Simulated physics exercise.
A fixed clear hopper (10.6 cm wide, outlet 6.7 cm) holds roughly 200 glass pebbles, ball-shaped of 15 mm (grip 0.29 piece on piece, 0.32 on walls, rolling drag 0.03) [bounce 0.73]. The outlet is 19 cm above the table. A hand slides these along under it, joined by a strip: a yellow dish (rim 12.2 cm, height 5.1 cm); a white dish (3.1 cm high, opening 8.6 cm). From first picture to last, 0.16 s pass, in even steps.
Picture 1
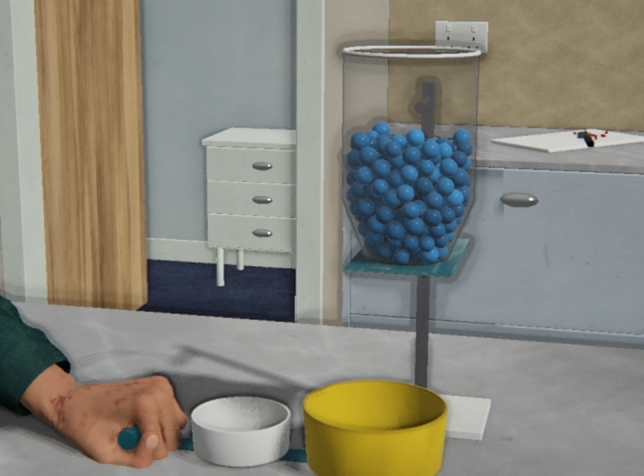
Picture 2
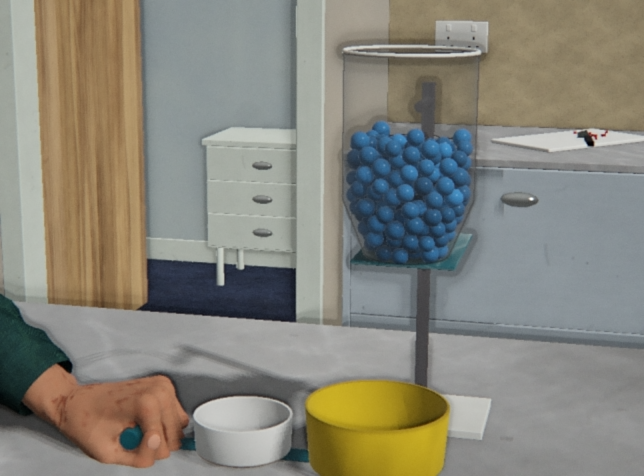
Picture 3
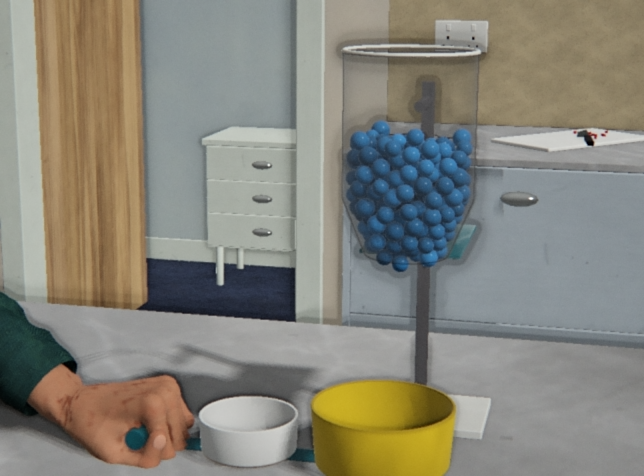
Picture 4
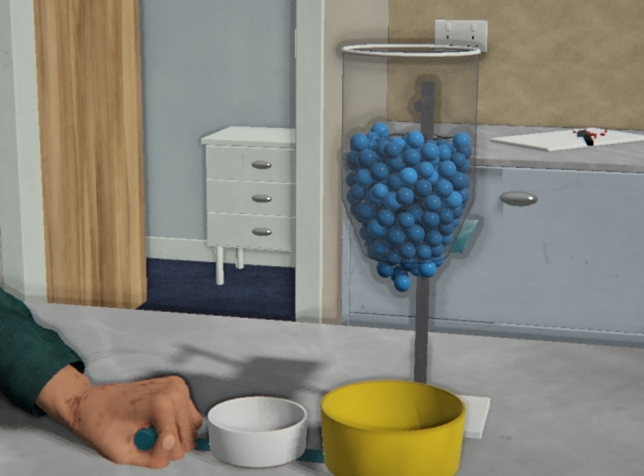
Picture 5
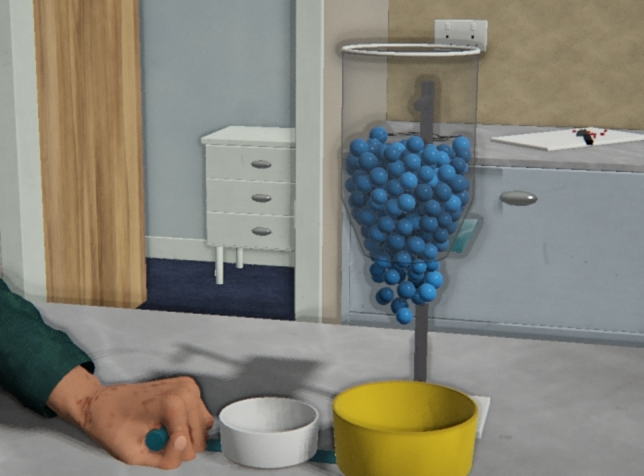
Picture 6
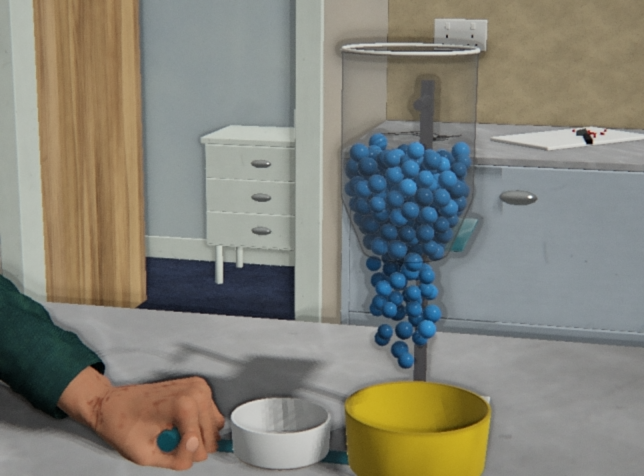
To begin with, a clear container packed with blue balls stands above a table, while a hand at the left holds a strip joining a white dish and a yellow dish. The hand slides both dishes slightly rightward as the plate under the container shifts away, and balls drop from its bottom in a lengthening stream.
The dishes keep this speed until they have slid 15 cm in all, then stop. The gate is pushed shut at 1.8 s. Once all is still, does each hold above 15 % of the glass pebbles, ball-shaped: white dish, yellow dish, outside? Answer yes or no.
White dish yes, yellow dish yes, outside yes.
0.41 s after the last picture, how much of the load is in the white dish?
Some 35 per cent.
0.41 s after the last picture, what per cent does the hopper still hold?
About 5 per cent.
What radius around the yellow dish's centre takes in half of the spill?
About 44 cm.
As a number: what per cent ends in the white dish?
Roughly 35 per cent.
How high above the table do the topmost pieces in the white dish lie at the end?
About 5.5 cm.
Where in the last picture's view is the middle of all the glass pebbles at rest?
At about (437, 455).
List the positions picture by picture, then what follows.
In the first frame, dishes slid 0.0 cm; 0 pieces falling; top of the load at (360, 142); yellow dish at (375, 404); white dish at (241, 414).
In the second frame, dishes slid 0.2 cm; 0 pieces falling; top of the load at (360, 141).
In the third frame, dishes slid 0.7 cm; 0 pieces falling; top of the load at (360, 141).
In the fourth frame, dishes slid 1.6 cm; 6 pieces falling; top of the load at (359, 143).
In the fifth frame, dishes slid 2.7 cm; 19 pieces falling; top of the load at (405, 147).
In the sixth frame, dishes slid 3.8 cm; 34 pieces falling; top of the load at (374, 153); yellow dish at (417, 406); white dish at (281, 415).
Then, 0.23 s after the last picture, yellow dish 25 %, hopper 40 %, outside 5 %, white dish 10 %, in the air 20 %; middle of all pieces on or above the table near (423, 329).
Then, 0.41 s after the last picture, yellow dish 25 %, outside 15 %, white dish 35 %, in the air 25 %; middle of all pieces on or above the table near (444, 410).
Then, 0.58 s after the last picture, yellow dish 25 %, outside 35 %, white dish 40 %; middle of all pieces on or above the table near (443, 447).
Then, 0.74 s after the last picture, yellow dish 25 %, outside 45 %, white dish 35 %; middle of all pieces on or above the table near (438, 452).
In the end, yellow dish 25 %, hopper 0 %, outside 45 %, white dish 35 %.
